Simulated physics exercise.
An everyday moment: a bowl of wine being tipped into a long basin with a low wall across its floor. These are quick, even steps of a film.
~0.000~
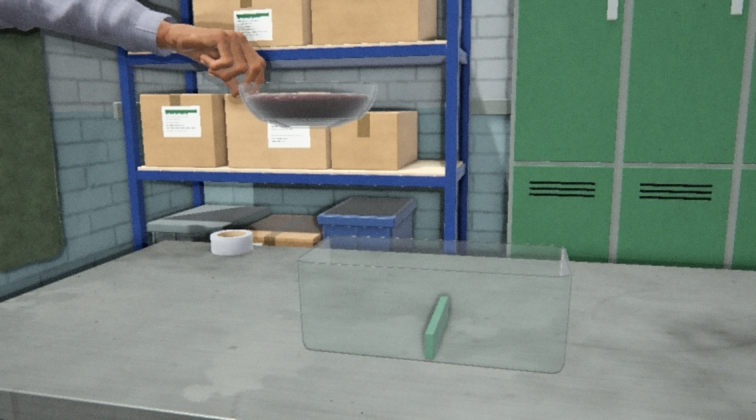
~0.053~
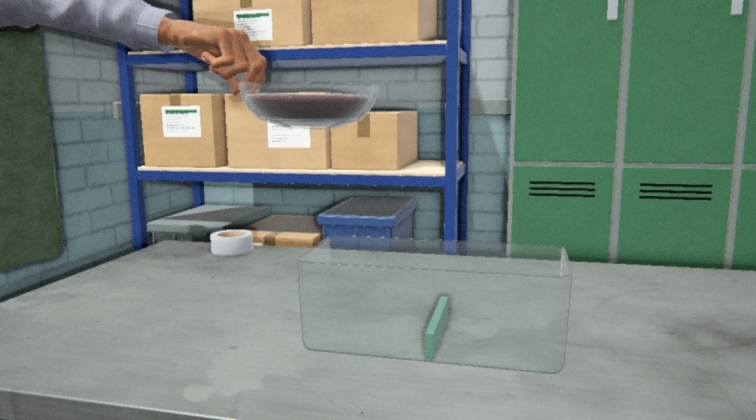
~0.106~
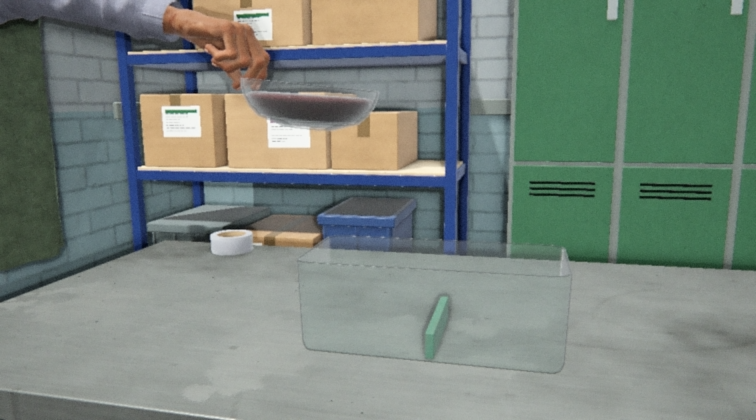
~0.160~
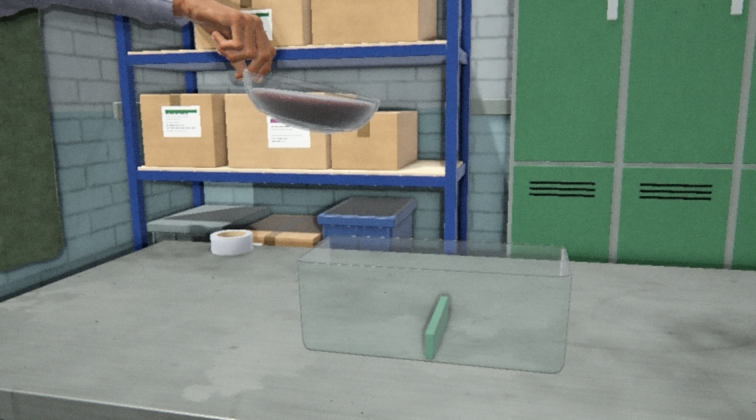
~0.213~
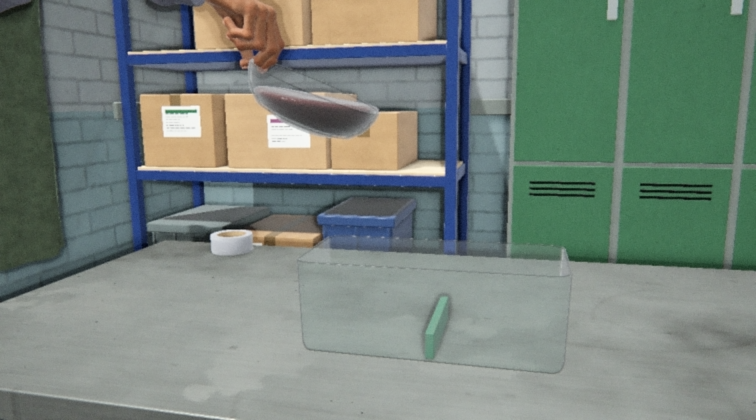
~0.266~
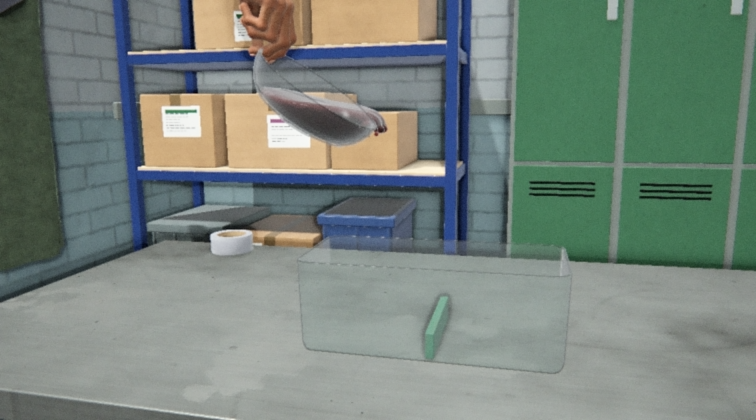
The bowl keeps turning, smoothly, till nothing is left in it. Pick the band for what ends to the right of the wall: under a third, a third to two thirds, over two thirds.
It comes to under a third.
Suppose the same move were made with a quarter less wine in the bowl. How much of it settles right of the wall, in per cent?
Roughly 10 in a hundred.
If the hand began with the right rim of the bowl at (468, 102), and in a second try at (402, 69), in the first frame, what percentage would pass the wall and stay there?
About 70 and 60 per cent.
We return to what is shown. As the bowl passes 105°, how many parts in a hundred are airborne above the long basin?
About 35 per cent.
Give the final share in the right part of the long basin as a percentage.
Roughly 25 in a hundred.
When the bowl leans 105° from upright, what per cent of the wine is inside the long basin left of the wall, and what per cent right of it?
Near 55 on the left, 15 on the right.
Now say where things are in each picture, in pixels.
It leans 0°; its right rim is at (374, 85); the wine meets the walls at (253, 97) and (372, 96); the long basin's rim runs from (314, 248) to (567, 262); the wall's top is at (438, 315), in the first picture.
It leans 2°; its right rim is at (375, 87); the wine meets the walls at (253, 96) and (372, 97), in the second picture.
It leans 6°; its right rim is at (376, 93); the wine meets the walls at (254, 93) and (373, 101), in the third picture.
It leans 14°; its right rim is at (377, 103); the wine meets the walls at (256, 90) and (375, 104), in the fourth picture.
It leans 24°; its right rim is at (376, 116); the wine meets the walls at (262, 88) and (369, 107); 1 per cent is over the edge, in the fifth picture.
It leans 36°; its right rim is at (372, 130); the wine meets the walls at (269, 89) and (356, 109); 10 per cent is over the edge, in the sixth picture.
A moment on, the bowl is tipped right over and 0 per cent is still to pour, 53 is left of the wall and 13 right of it.
Next, the bowl is tipped right over and 0 per cent is still to pour, 68 is left of the wall and 21 right of it.
Then the bowl is tipped right over and 0 per cent is still to pour, 67 is left of the wall and 25 right of it.
Later the bowl is tipped right over and 0 per cent is still to pour, 67 is left of the wall and 26 right of it.
At rest 67 per cent lies left of the wall, 26 right of it and 7 outside.
